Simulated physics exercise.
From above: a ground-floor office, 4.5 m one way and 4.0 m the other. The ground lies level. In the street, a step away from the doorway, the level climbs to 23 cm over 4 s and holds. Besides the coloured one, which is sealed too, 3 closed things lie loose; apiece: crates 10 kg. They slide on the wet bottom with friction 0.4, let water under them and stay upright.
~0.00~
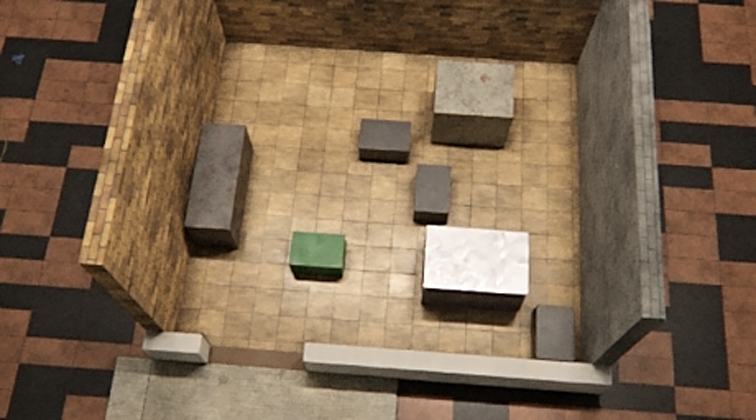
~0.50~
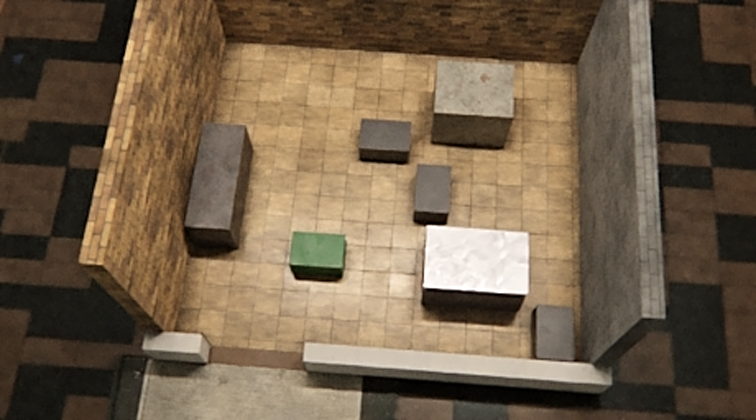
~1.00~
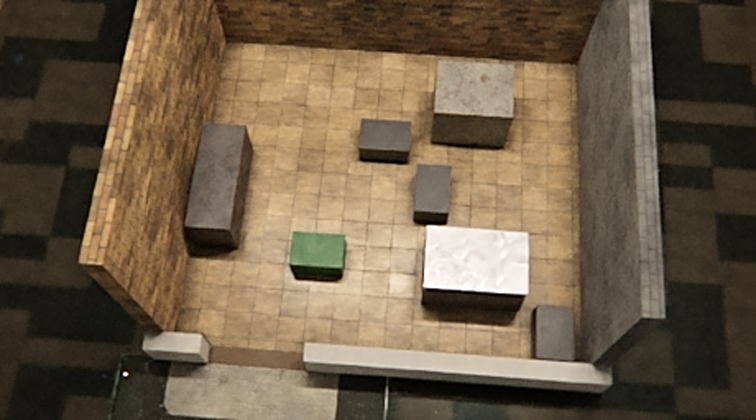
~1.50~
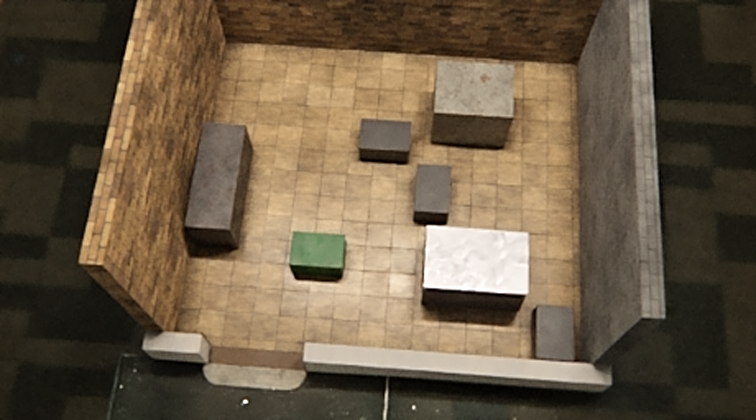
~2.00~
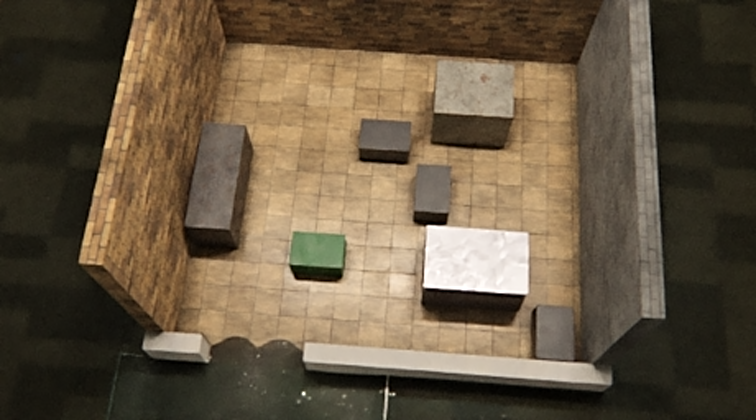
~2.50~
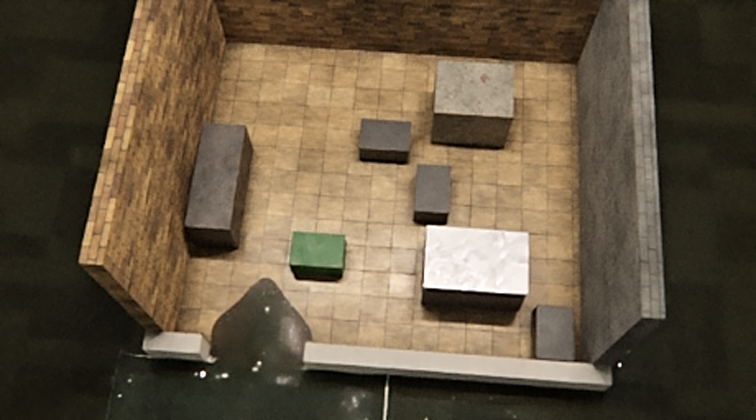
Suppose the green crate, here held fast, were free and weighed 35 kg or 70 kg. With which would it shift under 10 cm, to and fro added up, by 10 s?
For it, only the higher weight holds it.
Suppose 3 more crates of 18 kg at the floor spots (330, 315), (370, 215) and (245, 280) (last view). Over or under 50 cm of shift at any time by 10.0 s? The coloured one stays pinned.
In that order: Past it, under, more.
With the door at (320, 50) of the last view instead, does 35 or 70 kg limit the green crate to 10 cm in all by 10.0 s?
Then only the larger load is enough.
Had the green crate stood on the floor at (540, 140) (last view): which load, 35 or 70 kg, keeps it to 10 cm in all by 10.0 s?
Either load holds.
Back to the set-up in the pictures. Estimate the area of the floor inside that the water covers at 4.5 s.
Roughly 5.5 m2.
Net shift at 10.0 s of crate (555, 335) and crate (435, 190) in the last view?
In turn: 80 cm, 20 cm.
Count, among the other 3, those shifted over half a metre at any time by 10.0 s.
That makes 1.
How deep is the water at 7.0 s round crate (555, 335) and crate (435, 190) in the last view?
About 3 and 2 cm.
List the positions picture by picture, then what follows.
In the first frame, the green crate at (317, 250) rests on the ground; water covers 0.0 m2; 0 of 4 have shifted.
In the second frame, the green crate at (317, 250), on the bottom; water covers 0.0 m2; 0 of 4 have shifted.
In the third frame, the green crate at (317, 250), on the bottom; 0.0 m2 under water; 0 of 4 have shifted.
In the fourth frame, the green crate at (317, 250) rests on the ground; 0.0 m2 under water; 0 of 4 have shifted.
In the fifth frame, the green crate at (317, 250), on the bottom; 0.0 m2 under water; 0 of 4 have shifted.
In the sixth frame, the green crate at (317, 250) rests on the ground; 0.6 m2 under water; 0 of 4 have shifted.
After 3.5 s the green crate would be 0 cm from its start with 35 kg and 0 cm from its start with 70 kg; 4 cm of water round it then.
After 4.5 s the green crate would be 1 cm from its start with 35 kg and 0 cm from its start with 70 kg; 6 cm of water round it then.
After 7.0 s the green crate would be 38 cm from its start with 35 kg and 0 cm from its start with 70 kg; 8 cm of water round it then.
After 10.0 s the green crate would be 74 cm from its start with 35 kg and 0 cm from its start with 70 kg; 9 cm of water round it then.
